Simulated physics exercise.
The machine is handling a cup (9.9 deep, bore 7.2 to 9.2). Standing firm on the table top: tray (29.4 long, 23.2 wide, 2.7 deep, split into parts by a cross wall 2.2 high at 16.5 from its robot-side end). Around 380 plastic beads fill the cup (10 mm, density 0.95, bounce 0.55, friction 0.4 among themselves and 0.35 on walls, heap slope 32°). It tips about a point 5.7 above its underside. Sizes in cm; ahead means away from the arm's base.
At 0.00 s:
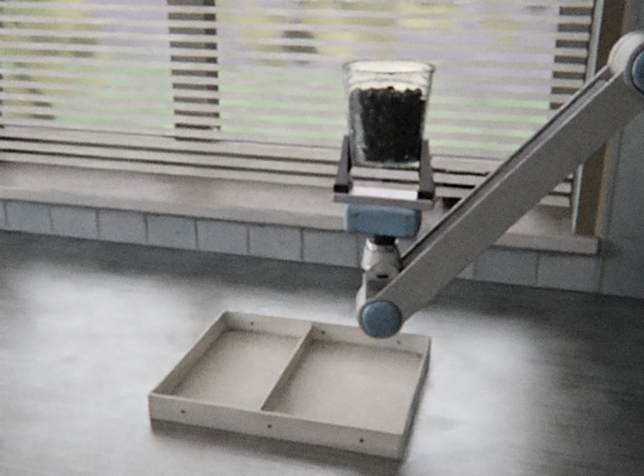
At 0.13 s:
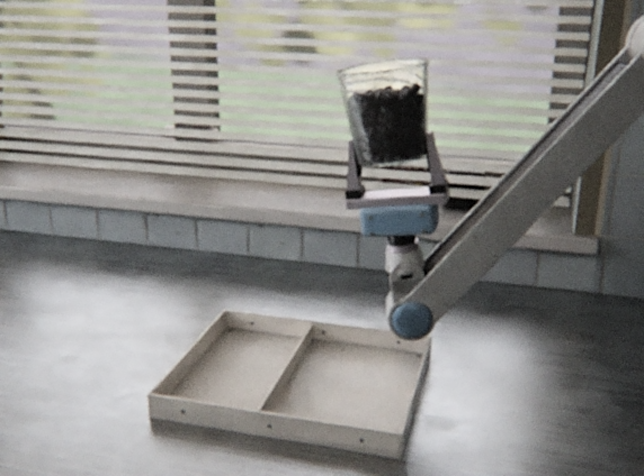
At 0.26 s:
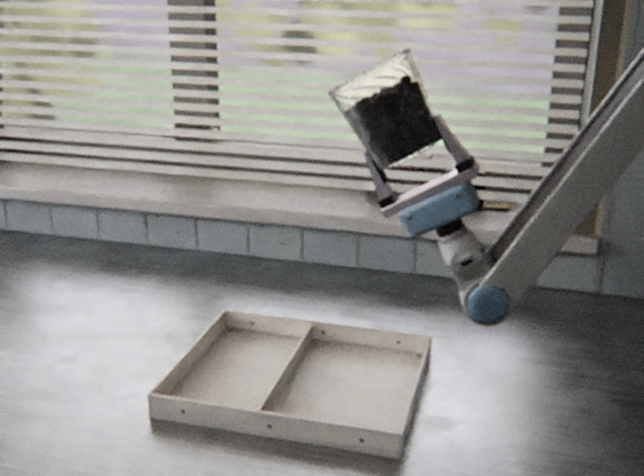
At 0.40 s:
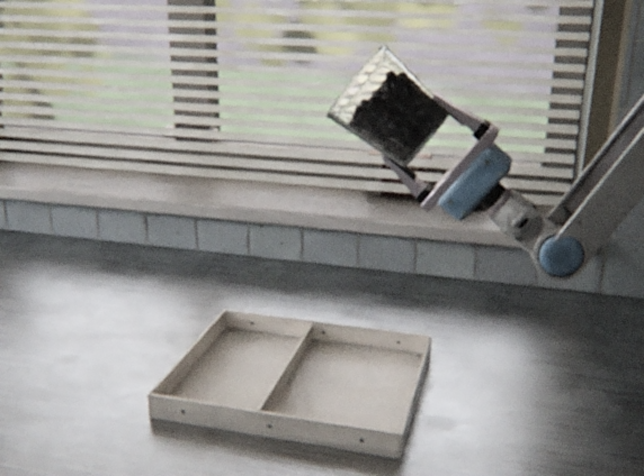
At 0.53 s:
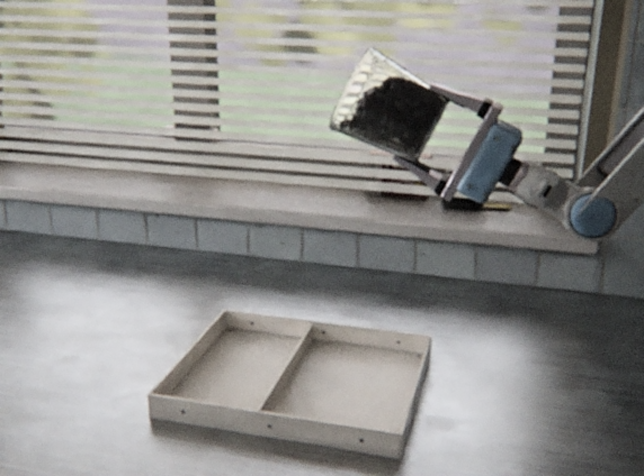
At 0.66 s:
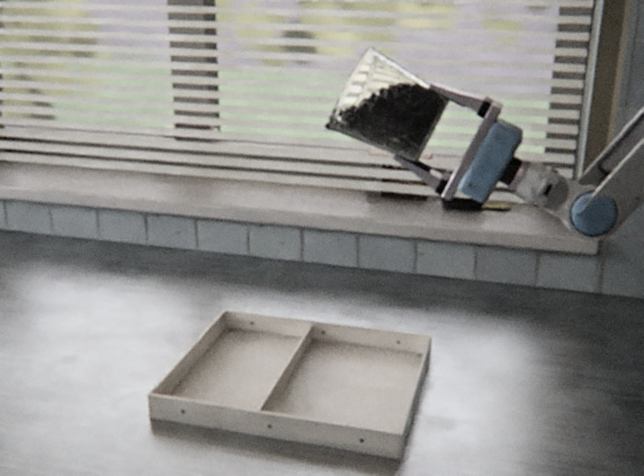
A robotic arm tilts a clear cup of dark beads leftward above a divided tray.
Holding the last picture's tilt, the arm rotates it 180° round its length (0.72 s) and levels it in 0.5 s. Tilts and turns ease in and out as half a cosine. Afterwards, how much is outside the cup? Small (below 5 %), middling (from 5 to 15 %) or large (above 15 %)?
Share outside the cup: Middling (from 5 to 15 %).
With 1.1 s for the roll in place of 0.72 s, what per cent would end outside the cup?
Then about 10 per cent.
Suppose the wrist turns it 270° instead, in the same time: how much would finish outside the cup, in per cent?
It would be near 10 per cent.
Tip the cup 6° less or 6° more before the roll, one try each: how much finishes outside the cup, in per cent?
Some 0 and 20 per cent.
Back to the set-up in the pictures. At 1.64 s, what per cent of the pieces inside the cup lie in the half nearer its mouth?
Roughly 40 per cent.
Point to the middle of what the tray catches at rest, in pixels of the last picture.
At about (297, 385).
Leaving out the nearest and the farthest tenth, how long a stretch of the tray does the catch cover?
Roughly 24 cm.
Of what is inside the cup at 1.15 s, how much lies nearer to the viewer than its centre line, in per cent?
Roughly 60 per cent.
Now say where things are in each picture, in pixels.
Cup middle at (387, 114), upright; upper third of the load around (387, 100), from x 355 to 420, top at y 85; 385 in the cup, in the first frame.
Cup middle at (388, 114), tipped 9°; upper third of the load around (390, 99), from x 355 to 420, top at y 85, in the second frame.
Cup middle at (390, 113), tipped 30°; upper third of the load around (395, 99), from x 350 to 430, top at y 75, in the third frame.
Cup middle at (392, 112), tipped 53°; upper third of the load around (396, 97), from x 355 to 440, top at y 75, in the fourth frame.
Cup middle at (393, 110), tipped 65°; upper third of the load around (399, 96), from x 345 to 440, top at y 80, in the fifth frame.
Cup middle at (393, 110), tipped 66°; upper third of the load around (400, 101), from x 330 to 440, top at y 85; 384 in the cup, 1 in flight or on a rim, in the sixth frame.
By 1.15 s, tipped 66°, highest piece 39 above the table; 366 in the cup, 8 in the robot-side part, 2 in the far-side part, 9 in flight or on a rim.
By 1.64 s, tipped 32°, highest piece 39 above the table; 355 in the cup, 14 in the robot-side part, 9 in the far-side part, 3 on the table or floor, 4 in flight or on a rim.
By 2.08 s, upright, highest piece 40 above the table; 355 in the cup, 14 in the robot-side part, 12 in the far-side part, 4 on the table or floor.
By 2.78 s, upright, highest piece 40 above the table; 355 in the cup, 14 in the robot-side part, 12 in the far-side part, 4 on the table or floor.
Final count, 355 in the cup, 14 in the robot-side part, 12 in the far-side part, 4 on the table or floor. That is 8 % outside the cup.
